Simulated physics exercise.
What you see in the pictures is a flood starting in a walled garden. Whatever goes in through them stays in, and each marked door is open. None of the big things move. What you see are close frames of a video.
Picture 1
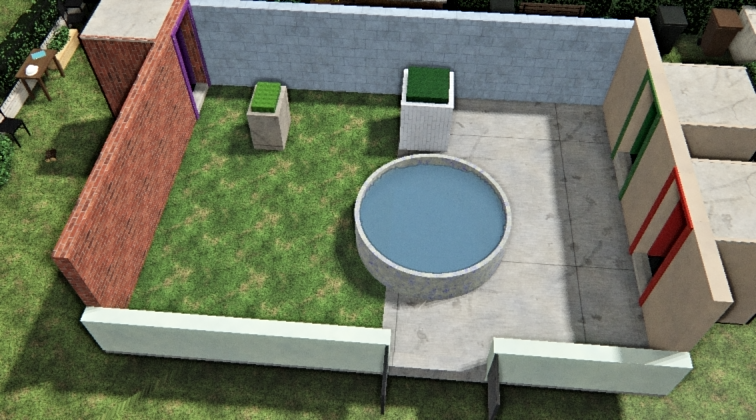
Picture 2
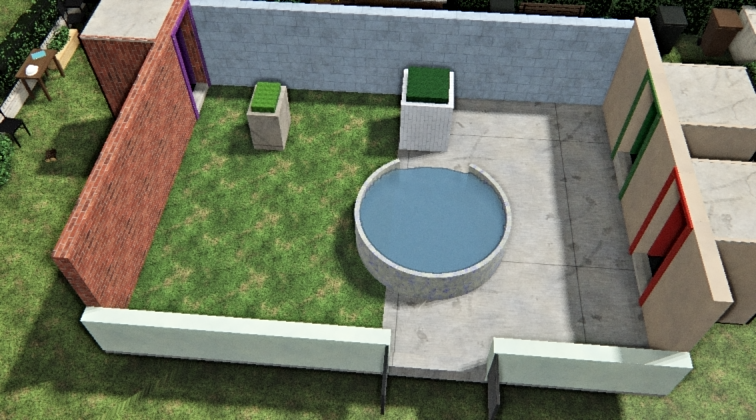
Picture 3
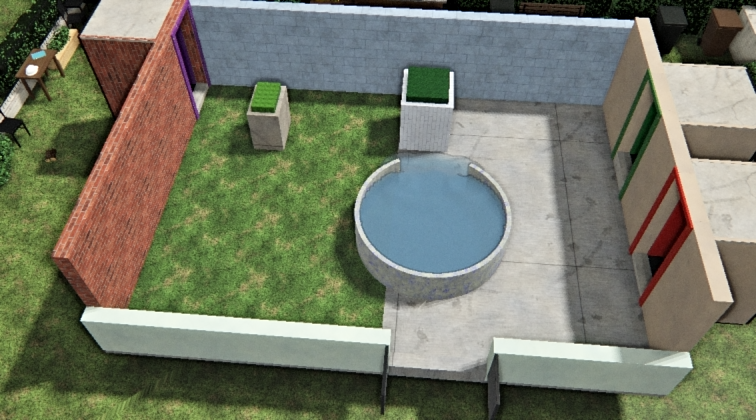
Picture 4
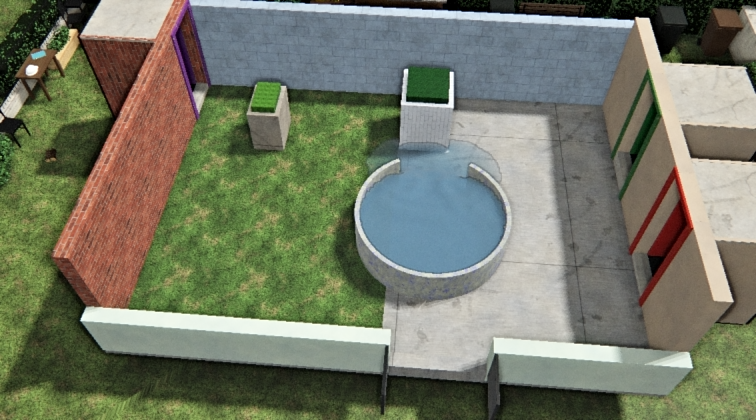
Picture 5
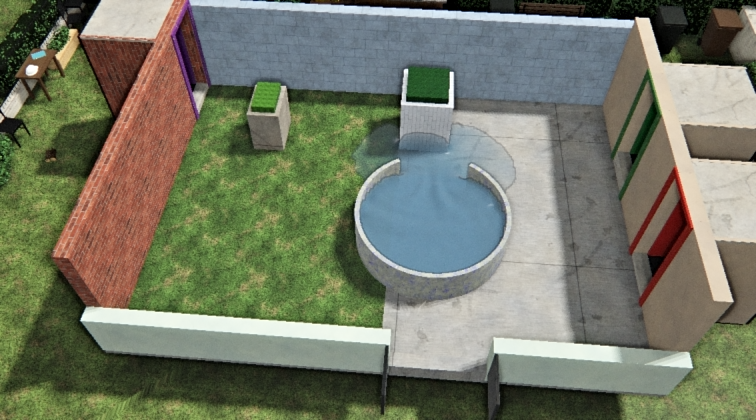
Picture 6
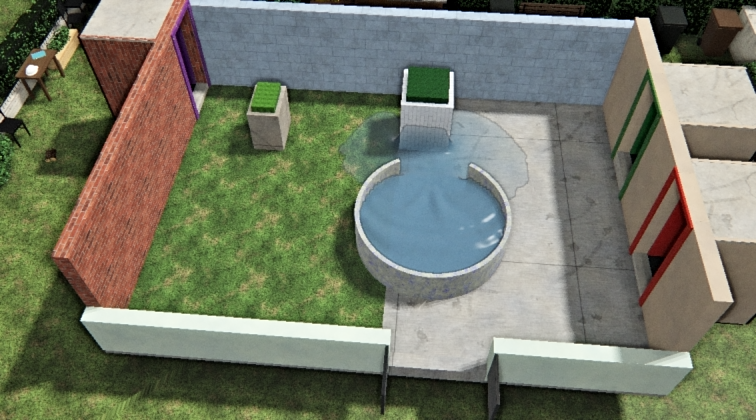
Water pours through a gap in the round pool's far side and spreads outward.
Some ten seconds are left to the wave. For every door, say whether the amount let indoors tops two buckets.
The red door stays at two buckets or less; the purple door stays at two buckets or less; the green door stays at two buckets or less.
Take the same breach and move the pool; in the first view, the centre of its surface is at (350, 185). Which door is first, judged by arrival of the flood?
That would be the purple one, I say.
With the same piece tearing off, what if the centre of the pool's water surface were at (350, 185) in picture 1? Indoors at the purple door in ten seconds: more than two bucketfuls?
One at a time, the purple door tops the threshold.
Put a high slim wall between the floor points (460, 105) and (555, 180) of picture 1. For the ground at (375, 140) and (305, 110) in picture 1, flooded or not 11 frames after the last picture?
The first point ends up swamped and the second ends up swamped.
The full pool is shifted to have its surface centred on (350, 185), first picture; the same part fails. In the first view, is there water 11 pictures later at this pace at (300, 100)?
At that place: Wet.
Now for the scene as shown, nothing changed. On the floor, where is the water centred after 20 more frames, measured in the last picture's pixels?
Centre: Close to (434, 179).
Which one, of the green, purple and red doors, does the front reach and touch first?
That's the one in green.
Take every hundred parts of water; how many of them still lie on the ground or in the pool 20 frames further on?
About 100 per cent.
A moment on, water covers 20 % of the floor; the red door not reached, the purple door not reached, the green door not reached.
Next, water covers 35 % of the floor; the red door not reached, the purple door not reached, the green door not reached.
Then, water covers 50 % of the floor; the red door not reached, the purple door not reached, the green door wet at the sill, nothing in.
Later, water covers 80 % of the floor; the red door wet at the sill, nothing in, the purple door wet at the sill, nothing in, the green door wet at the sill, nothing in.
In the end, water covers 100 % of the floor; the red door wet at the sill, nothing in, the purple door wet at the sill, nothing in, the green door wet at the sill, nothing in.
